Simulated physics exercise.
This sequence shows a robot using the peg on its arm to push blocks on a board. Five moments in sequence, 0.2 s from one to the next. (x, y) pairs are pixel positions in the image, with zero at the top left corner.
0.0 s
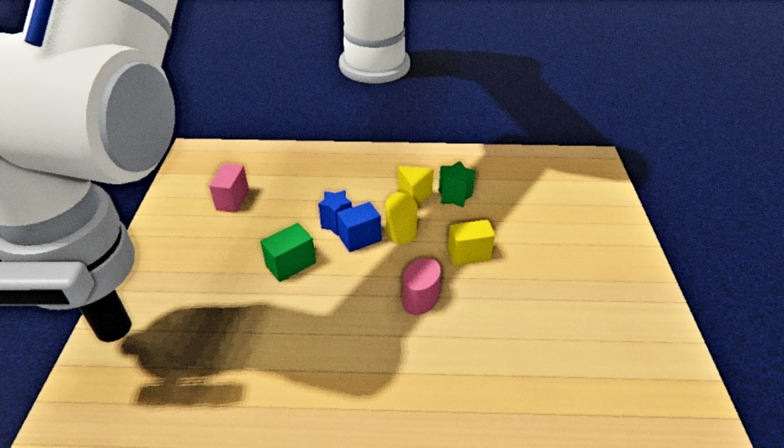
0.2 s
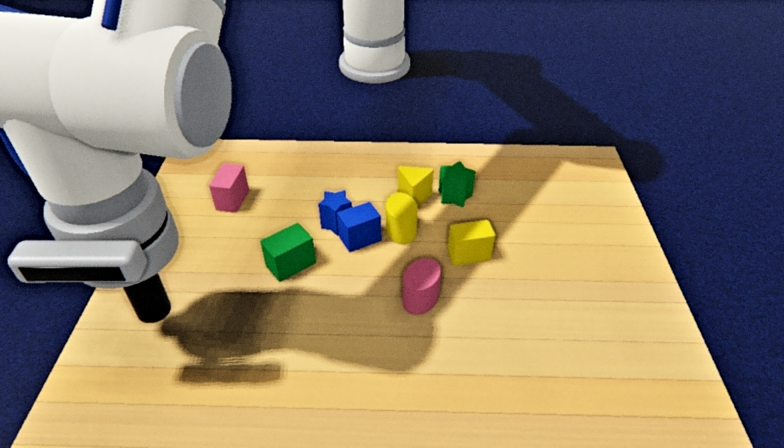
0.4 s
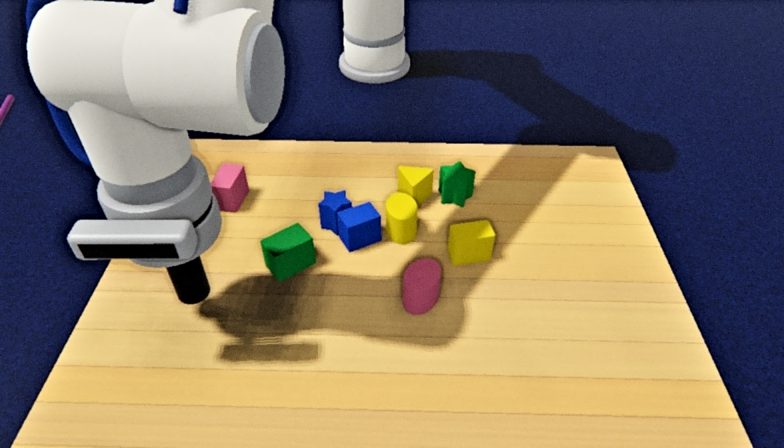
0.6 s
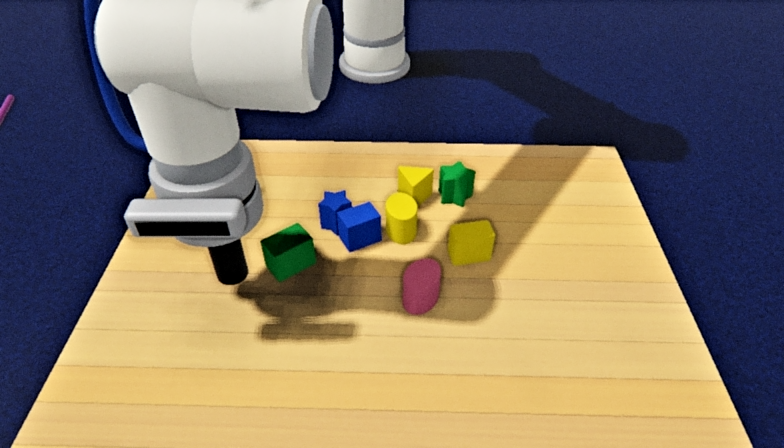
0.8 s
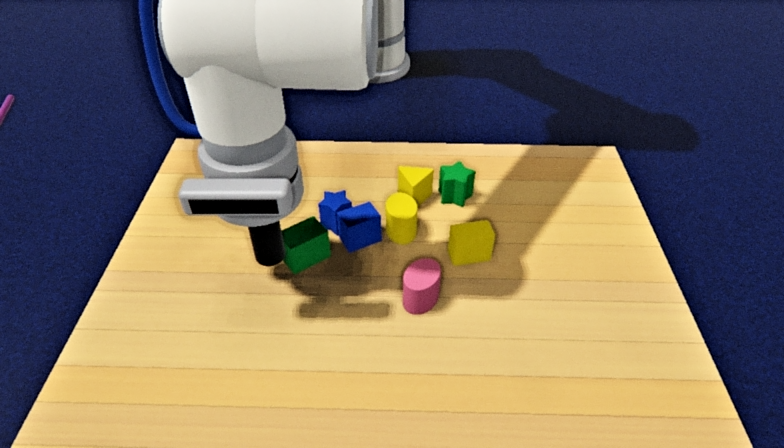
Robot arm sweeping its black peg rightward across a wooden board and nudging a green block toward neighbouring blue blocks.
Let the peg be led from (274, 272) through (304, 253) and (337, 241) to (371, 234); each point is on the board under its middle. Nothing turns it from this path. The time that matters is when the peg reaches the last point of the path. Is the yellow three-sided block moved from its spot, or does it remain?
Stays put.
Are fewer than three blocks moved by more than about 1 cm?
It seems not.
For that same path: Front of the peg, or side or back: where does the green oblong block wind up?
The peg still drives it.
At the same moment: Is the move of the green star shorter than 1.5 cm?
Yes, I think so.
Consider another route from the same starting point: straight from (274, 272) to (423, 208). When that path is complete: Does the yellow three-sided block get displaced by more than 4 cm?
No, that is not how it ends up.
On the path given first. One third of the way, peg at (302, 237); green oblong block at (335, 217), turned 15° clockwise; blue star at (343, 195), turned 45° anticlockwise; blue oblong block at (375, 210).
Two thirds of the way, peg at (337, 225); green oblong block at (370, 206), turned 20° clockwise; blue star at (345, 192), turned 50° anticlockwise; blue oblong block at (409, 203).
At the end, peg at (371, 218); green oblong block at (403, 200), turned 20° clockwise; blue star at (345, 192), turned 55° anticlockwise; blue oblong block at (442, 197), turned 15° clockwise; yellow three-sided block unmoved; green star at (460, 171), turned 20° anticlockwise.
